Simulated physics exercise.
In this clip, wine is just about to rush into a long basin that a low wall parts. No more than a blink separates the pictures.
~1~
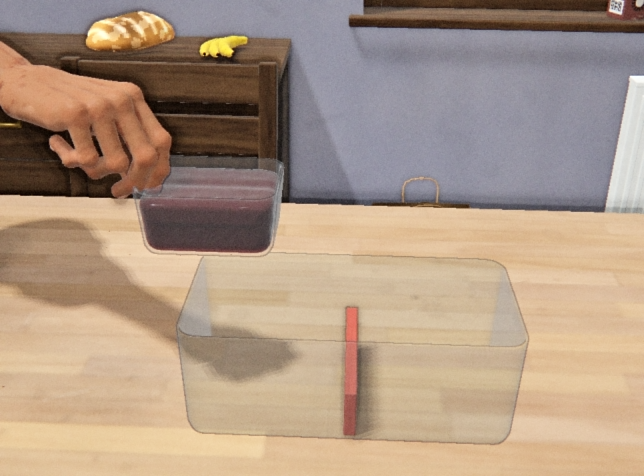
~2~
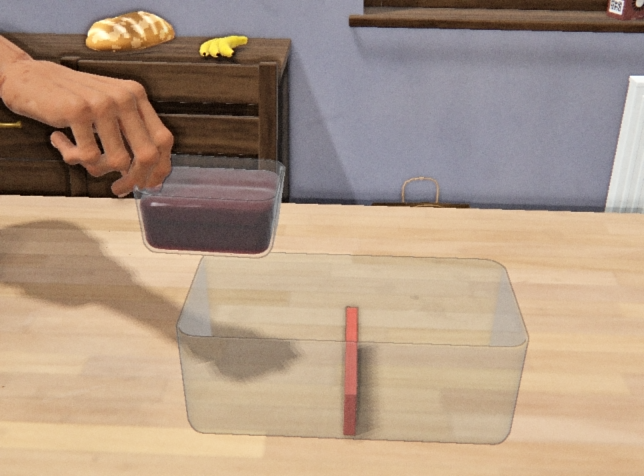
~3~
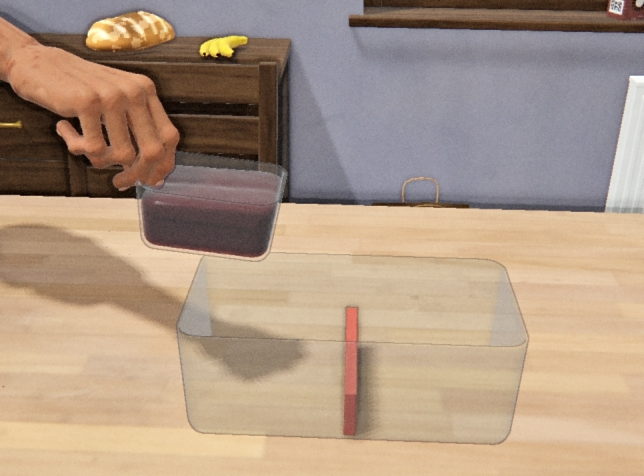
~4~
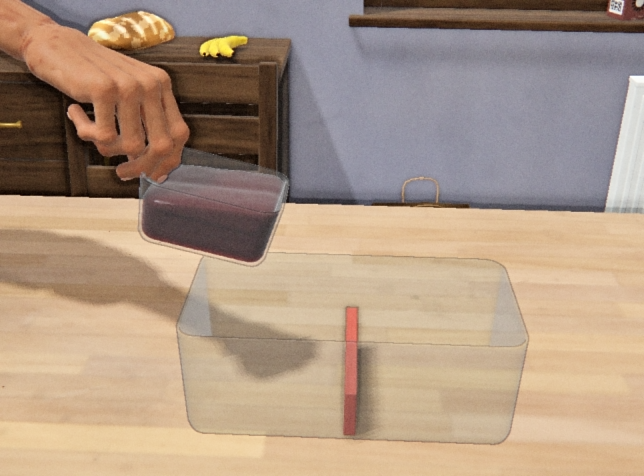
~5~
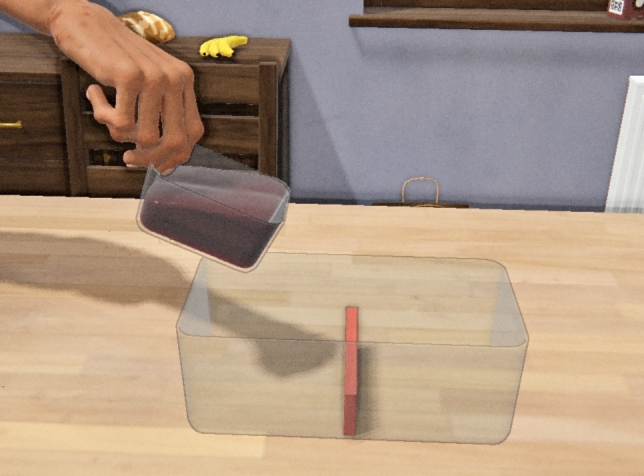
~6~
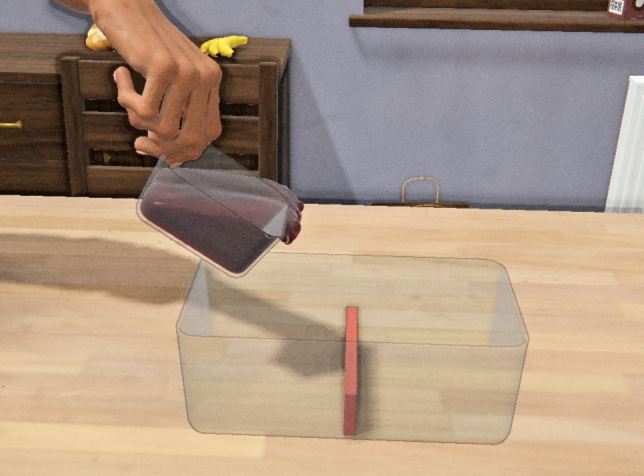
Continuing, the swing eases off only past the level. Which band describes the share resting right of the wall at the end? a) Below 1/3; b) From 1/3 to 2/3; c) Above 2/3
The answer is a.
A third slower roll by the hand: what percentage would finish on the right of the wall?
I'd estimate about 20 percent ends up there.
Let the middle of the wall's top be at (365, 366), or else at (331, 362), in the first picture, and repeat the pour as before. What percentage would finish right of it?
Roughly 15 % and then 50 %.
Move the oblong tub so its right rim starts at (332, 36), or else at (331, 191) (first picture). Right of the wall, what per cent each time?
80 %, then 70 %.
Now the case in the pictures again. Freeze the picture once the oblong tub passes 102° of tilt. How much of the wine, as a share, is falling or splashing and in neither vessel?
Around 15 in a hundred, more or less.
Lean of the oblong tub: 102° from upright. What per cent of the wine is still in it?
10 in a hundred.
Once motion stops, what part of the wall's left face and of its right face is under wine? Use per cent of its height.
Left side: Approx. 40 %; right side: Approx. 0 %.
A moment on, the oblong tub is tipped right over and 9 per cent is still to pour, 66 is left of the wall and 9 right of it.
Next, the oblong tub is tipped right over and 0 per cent is still to pour, 87 is left of the wall and 10 right of it.
Then the oblong tub is tipped right over and 0 per cent is still to pour, 88 is left of the wall and 11 right of it.
Later the oblong tub is tipped right over and 0 per cent is still to pour, 88 is left of the wall and 11 right of it.
At rest 88 per cent lies left of the wall, 11 right of it and 1 outside.
